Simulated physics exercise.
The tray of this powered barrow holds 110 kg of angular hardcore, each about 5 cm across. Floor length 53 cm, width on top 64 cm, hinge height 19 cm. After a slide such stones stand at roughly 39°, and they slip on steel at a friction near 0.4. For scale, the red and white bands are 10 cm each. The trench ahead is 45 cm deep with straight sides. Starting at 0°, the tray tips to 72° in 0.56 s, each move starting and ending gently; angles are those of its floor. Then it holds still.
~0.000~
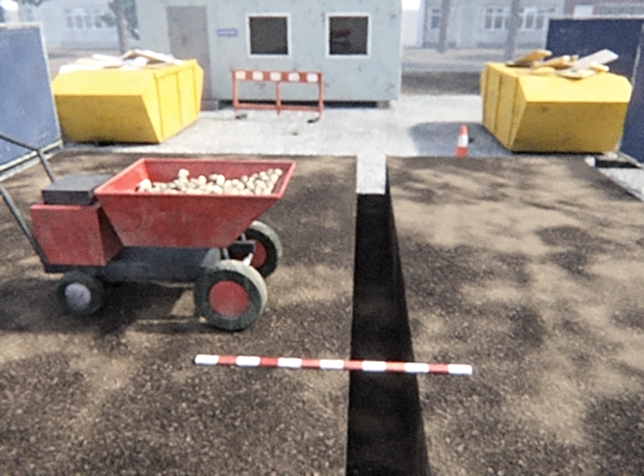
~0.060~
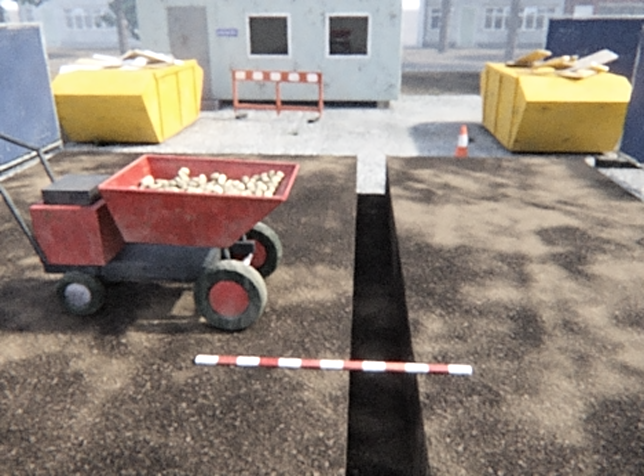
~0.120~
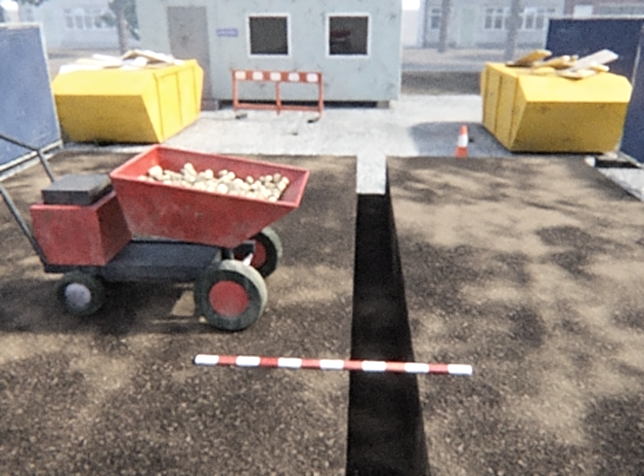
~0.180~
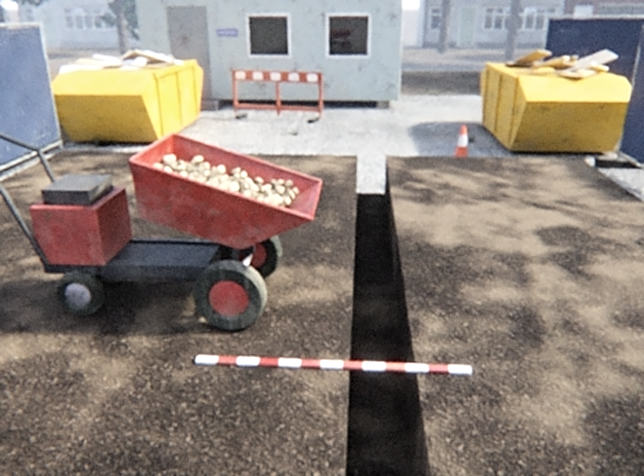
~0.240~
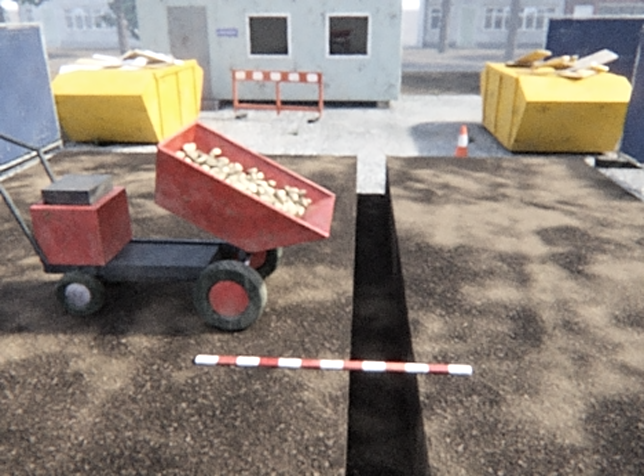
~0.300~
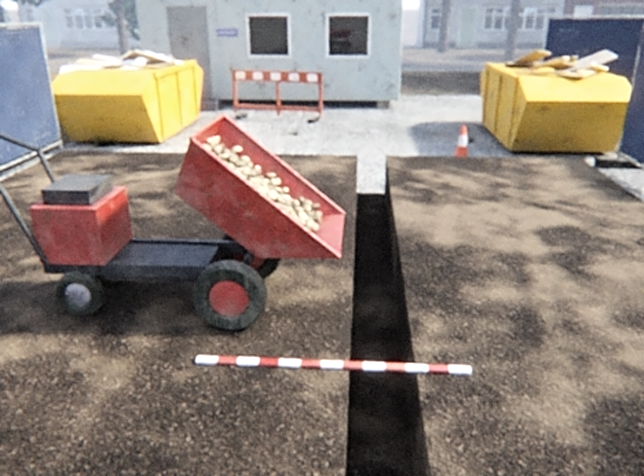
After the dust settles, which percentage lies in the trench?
Some 89 per cent of it.
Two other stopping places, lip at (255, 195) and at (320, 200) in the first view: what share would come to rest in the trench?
First some 75, then 40 per cent.
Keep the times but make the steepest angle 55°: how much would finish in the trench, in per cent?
In that case some 40 per cent.
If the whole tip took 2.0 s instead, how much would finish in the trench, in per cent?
In that case some 100 per cent.
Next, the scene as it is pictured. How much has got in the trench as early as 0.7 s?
Some 25 per cent.
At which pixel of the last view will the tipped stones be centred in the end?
Near (383, 358).
After 0.4 s the floor is at 61°; 100 % in the tray; the foremost stones are at (338, 259).
After 0.7 s the floor is at 72°; 77 % in the tray, 23 % in the trench; the foremost stones are at (403, 345).
After 1.0 s the floor is at 72°; 9 % in the tray, 81 % in the trench, 11 % past the trench; the foremost stones are at (511, 312).
After 3.0 s the floor is at 72°; 0 % in the tray, 89 % in the trench, 11 % past the trench; the foremost stones are at (577, 316).
